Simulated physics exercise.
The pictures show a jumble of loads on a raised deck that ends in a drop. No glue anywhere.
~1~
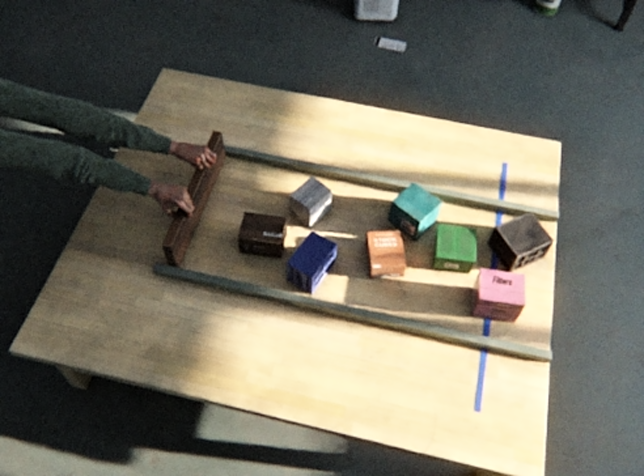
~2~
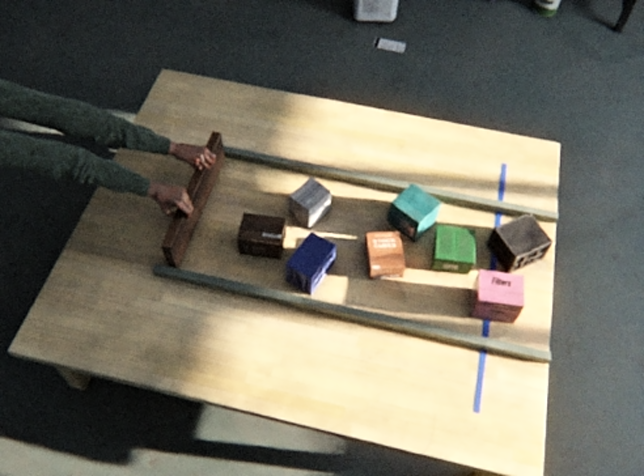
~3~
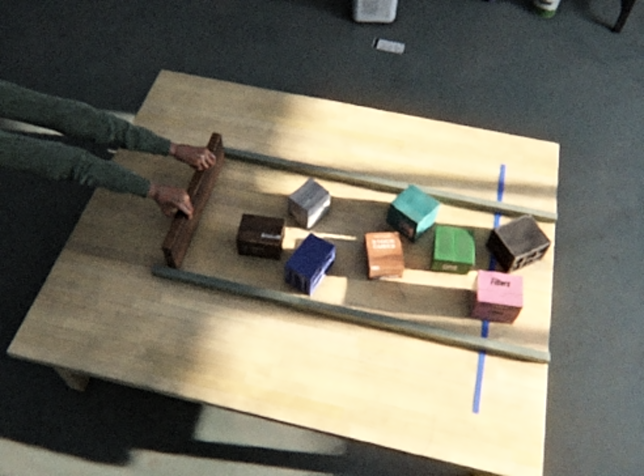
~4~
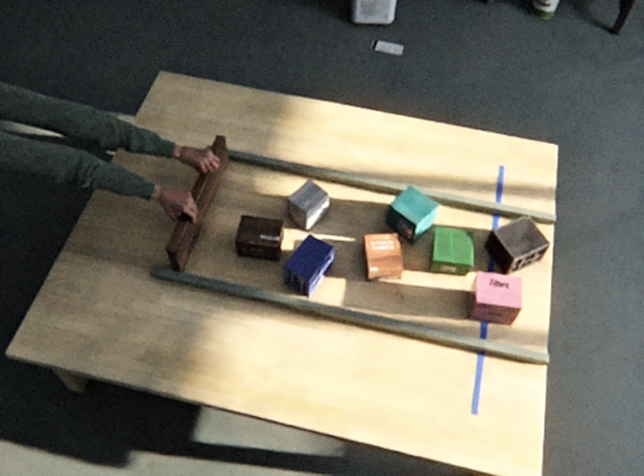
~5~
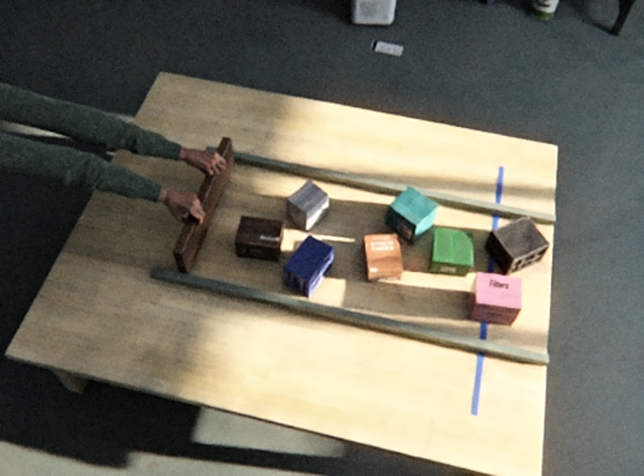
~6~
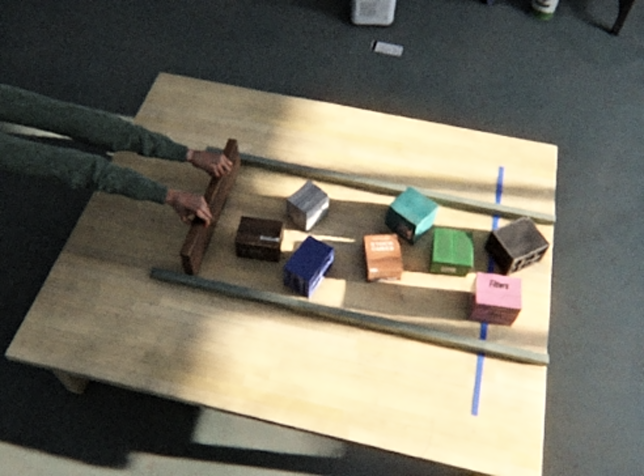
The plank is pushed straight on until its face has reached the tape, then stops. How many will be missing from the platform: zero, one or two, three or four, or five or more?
As it turns out, the number that fall off is three or four.
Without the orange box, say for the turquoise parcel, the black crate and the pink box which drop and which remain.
The turquoise parcel does not fall, the black crate drops off, the pink box is lost.
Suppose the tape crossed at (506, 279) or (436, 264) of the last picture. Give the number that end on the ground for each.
The counts: 5 and 1.
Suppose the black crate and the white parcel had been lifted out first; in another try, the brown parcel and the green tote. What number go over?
First 2, then 1.
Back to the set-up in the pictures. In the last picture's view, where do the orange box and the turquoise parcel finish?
The orange box stops around (550, 278); the turquoise parcel around (545, 236).
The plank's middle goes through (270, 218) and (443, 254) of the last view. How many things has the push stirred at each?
By then 2, and 8.
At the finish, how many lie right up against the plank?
In contact: 3.
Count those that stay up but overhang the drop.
It comes to 2.
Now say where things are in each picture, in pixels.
In the first picture, black crate (520, 242); pink box (498, 296); green tote (454, 249); plank (196, 198); tape (493, 272).
In the second picture, pink box (497, 297); brown parcel (262, 236).
In the third picture, green tote (452, 251); blue crate (310, 264).
In the fourth picture, black crate (517, 245); turquoise parcel (412, 215).
In the fifth picture, pink box (495, 300); white parcel (308, 206).
In the sixth picture, black crate (517, 246); pink box (495, 300); green tote (451, 253); plank (213, 206); tape (490, 276).
Soon after, none off yet; black crate at rest near (517, 246); pink box at rest near (495, 300); green tote at rest near (451, 253).
Then, none off yet; black crate at rest near (517, 246); pink box at rest near (495, 300); green tote moved a little near (461, 254).
Further on, none off yet; black crate tipped a little near (572, 253); pink box moved a little near (501, 303); green tote moved well along near (530, 260).
By the end, the number that fall off is three or four; fallen, green tote, pink box and black crate.
